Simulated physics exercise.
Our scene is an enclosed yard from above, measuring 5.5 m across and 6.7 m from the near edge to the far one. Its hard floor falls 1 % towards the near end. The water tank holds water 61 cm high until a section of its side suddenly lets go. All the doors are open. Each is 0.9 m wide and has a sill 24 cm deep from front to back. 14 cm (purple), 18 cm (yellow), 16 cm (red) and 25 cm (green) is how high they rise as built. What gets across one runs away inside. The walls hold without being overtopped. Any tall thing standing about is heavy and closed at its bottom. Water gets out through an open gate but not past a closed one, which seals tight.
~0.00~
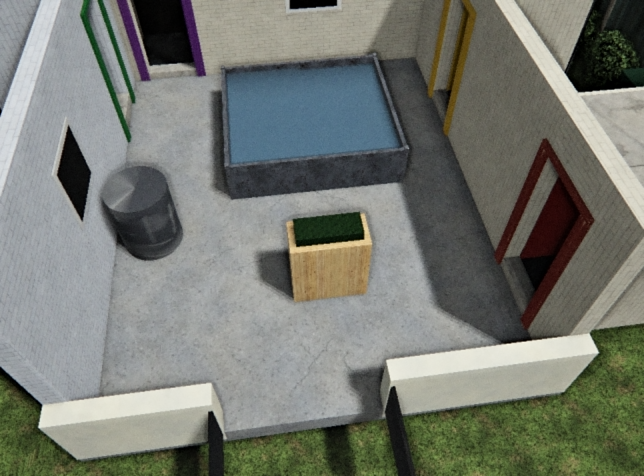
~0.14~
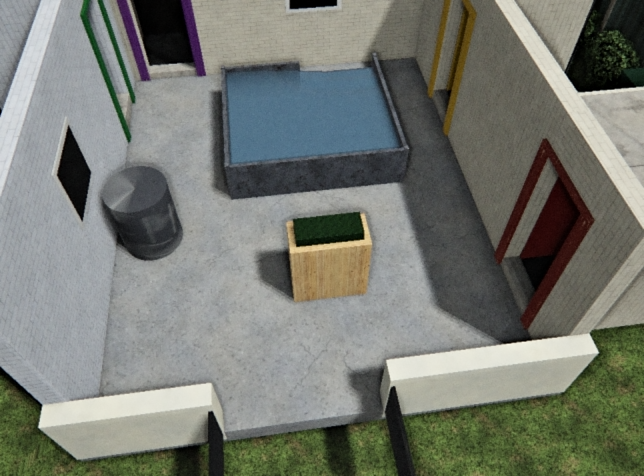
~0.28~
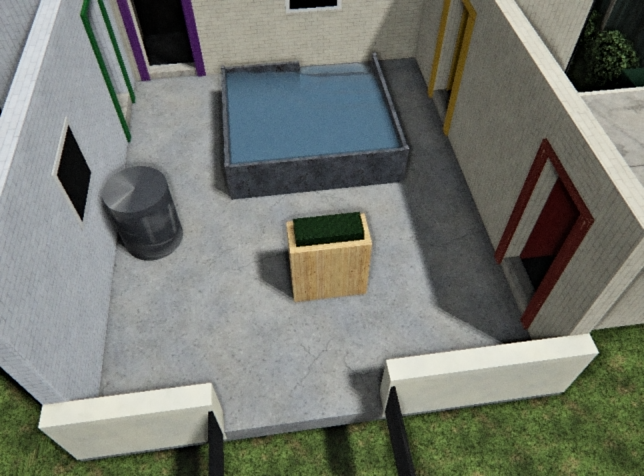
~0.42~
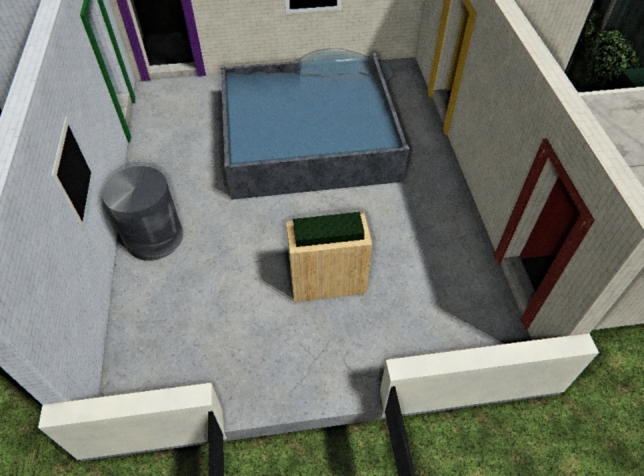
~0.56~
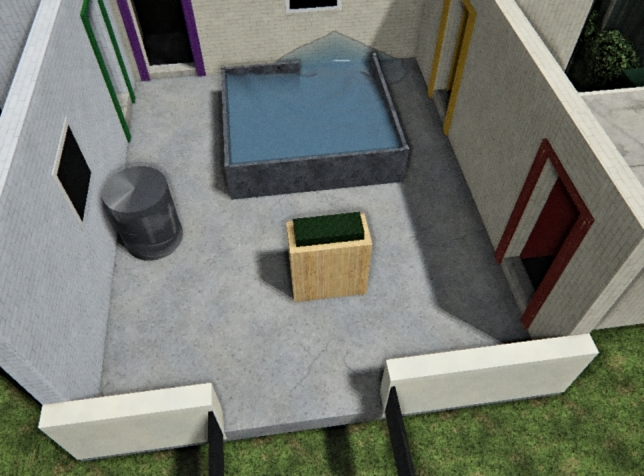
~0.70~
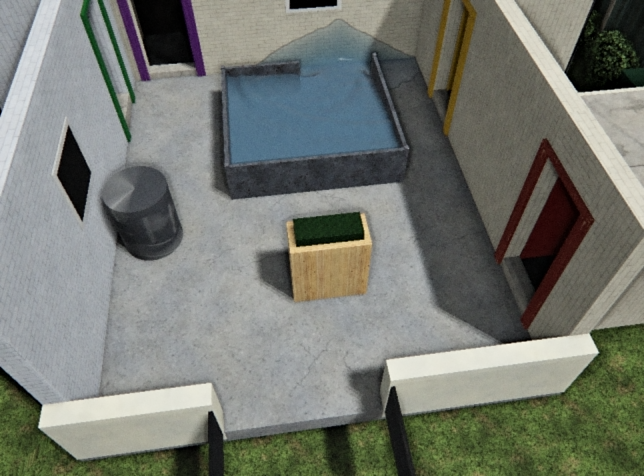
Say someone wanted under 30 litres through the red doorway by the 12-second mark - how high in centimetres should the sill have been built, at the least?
They should have built it at least 11.5 cm high.
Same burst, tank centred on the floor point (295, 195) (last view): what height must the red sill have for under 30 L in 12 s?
Minimum: Approx. 10.5 cm.
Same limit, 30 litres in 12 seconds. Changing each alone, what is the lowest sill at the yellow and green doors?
About 8.5 cm at yellow and 16 cm at green.
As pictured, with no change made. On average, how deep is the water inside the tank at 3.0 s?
The mean depth is about 35 cm.
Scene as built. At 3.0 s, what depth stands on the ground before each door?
Door by door in centimetres - purple 10, yellow 15, red 4, green 23.
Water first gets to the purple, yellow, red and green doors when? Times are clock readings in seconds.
The purple door at 1.2 s, the yellow door at 1.3 s, the red door at 2.8 s, the green door at 1.8 s.
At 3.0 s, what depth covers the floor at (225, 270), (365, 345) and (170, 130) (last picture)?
Close to 0, 0 and 2 cm deep.
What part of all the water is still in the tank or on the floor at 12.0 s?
Some 90 %.
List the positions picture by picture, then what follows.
The first picture shows still water, 61 cm deep, in the water tank at (308, 109); the red door at (533, 247) is dry.
In the second picture, the gap is on the far side, the front 0.3 m out at a hidden place; the back of the water tank holds 61 cm.
In the third picture, the front is at a hidden place, 0.8 m from the gap on the far side; 1.1 m2 of floor is wet, 61 cm left at the back.
In the fourth picture, the front is at (379, 61), 0.9 m from the gap on the far side; 1.6 m2 of floor is wet, 61 cm left at the back.
In the fifth picture, the gap is on the far side, the front 1.1 m out at (397, 59); the back of the water tank holds 61 cm.
In the sixth picture, water pours out on the far side and has run 1.3 m, to (414, 58); about 18 cm deep outside, 61 cm at the back; the red door at (533, 247), 5.0 m from the gap, is still 4.9 m from the nearest water.
After 1.4 s water covers 15 % of the floor, deepest (58 cm) near (411, 58); it has not reached the red door.
After 3.0 s water covers 45 % of the floor, deepest (40 cm) near (411, 58); 4 cm at the red door, 0 litres in over its 16 cm sill.
After 12.0 s water covers 100 % of the floor, deepest (18 cm) near (471, 236); 14 cm at the red door, 2 litres in over its 16 cm sill.
At the red door as built, the water arrived by 2.9 s and peaked near 16 cm at 10.6 s.
With a sill of 10.5 cm, 39 litres would have come in within the 12 s; with 14.5 cm, 6 litres. So under 30 litres takes about 11.5 cm.
